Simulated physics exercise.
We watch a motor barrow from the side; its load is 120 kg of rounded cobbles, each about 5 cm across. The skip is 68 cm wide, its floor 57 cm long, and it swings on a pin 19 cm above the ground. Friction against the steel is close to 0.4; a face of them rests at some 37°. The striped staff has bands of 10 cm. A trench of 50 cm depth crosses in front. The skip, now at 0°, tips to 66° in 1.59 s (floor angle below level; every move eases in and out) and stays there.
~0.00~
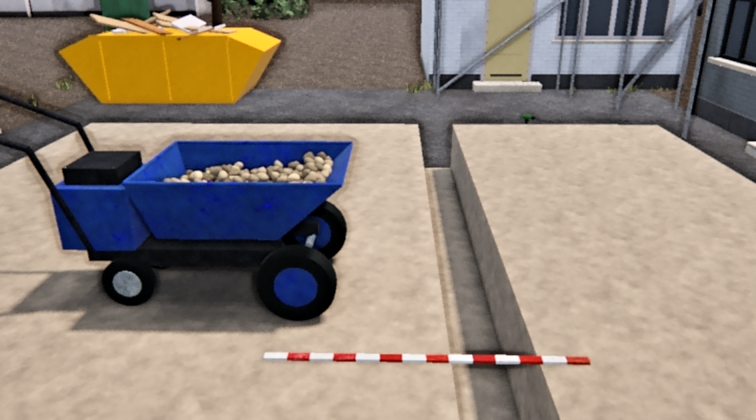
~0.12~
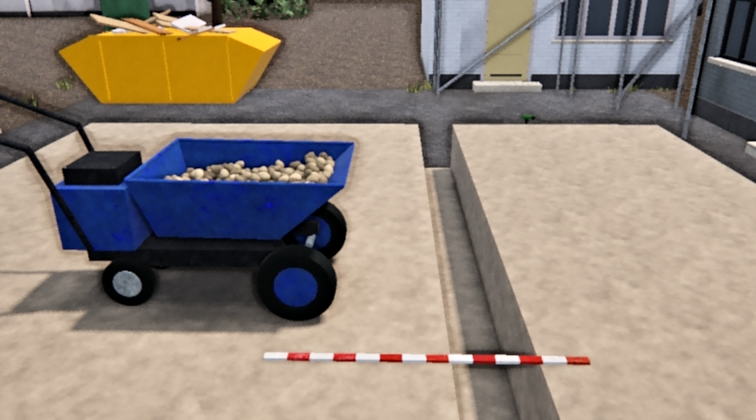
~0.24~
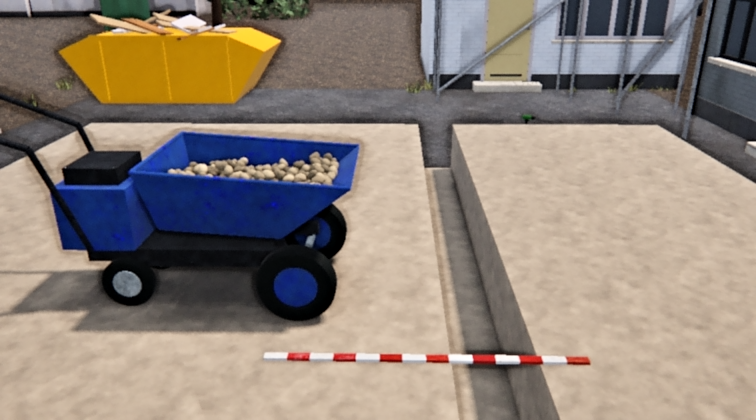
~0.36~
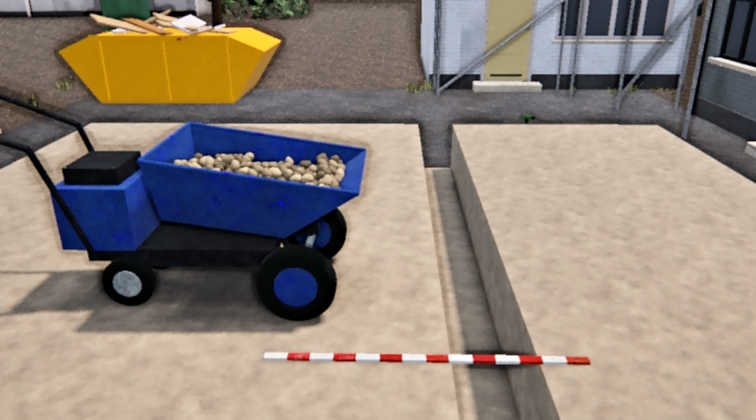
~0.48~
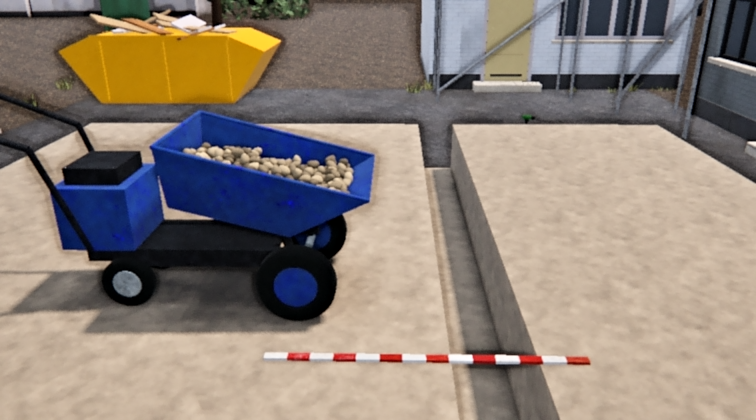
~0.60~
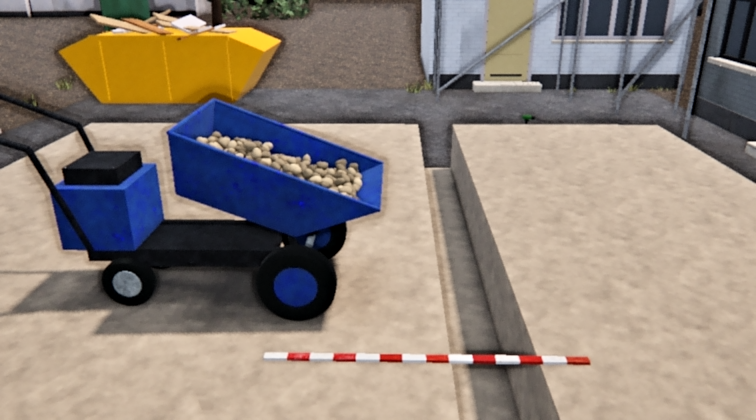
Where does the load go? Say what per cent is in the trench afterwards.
Roughly 94 per cent ends in the trench.
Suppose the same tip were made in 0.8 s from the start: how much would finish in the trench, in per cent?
It would be near 95 per cent.
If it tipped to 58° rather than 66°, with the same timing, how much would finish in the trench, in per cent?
It would be near 90 per cent.
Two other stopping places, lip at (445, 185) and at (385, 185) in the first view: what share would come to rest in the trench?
About 25 and 95 per cent.
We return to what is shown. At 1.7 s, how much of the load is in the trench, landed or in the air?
Some 35 per cent.
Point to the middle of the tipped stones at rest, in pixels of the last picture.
Their middle is at about (476, 356).
After 1.2 s the floor is at 56°; 100 % in the skip; the foremost stones are at (405, 229).
After 1.7 s the floor is at 66°; 53 % in the skip, 12 % short of the trench, 34 % in the trench; the foremost stones are at (502, 364).
After 2.0 s the floor is at 66°; 18 % in the skip, 11 % short of the trench, 71 % in the trench; the foremost stones are at (504, 357).
After 4.0 s the floor is at 66°; 0 % in the skip, 6 % short of the trench, 94 % in the trench; the foremost stones are at (504, 364).
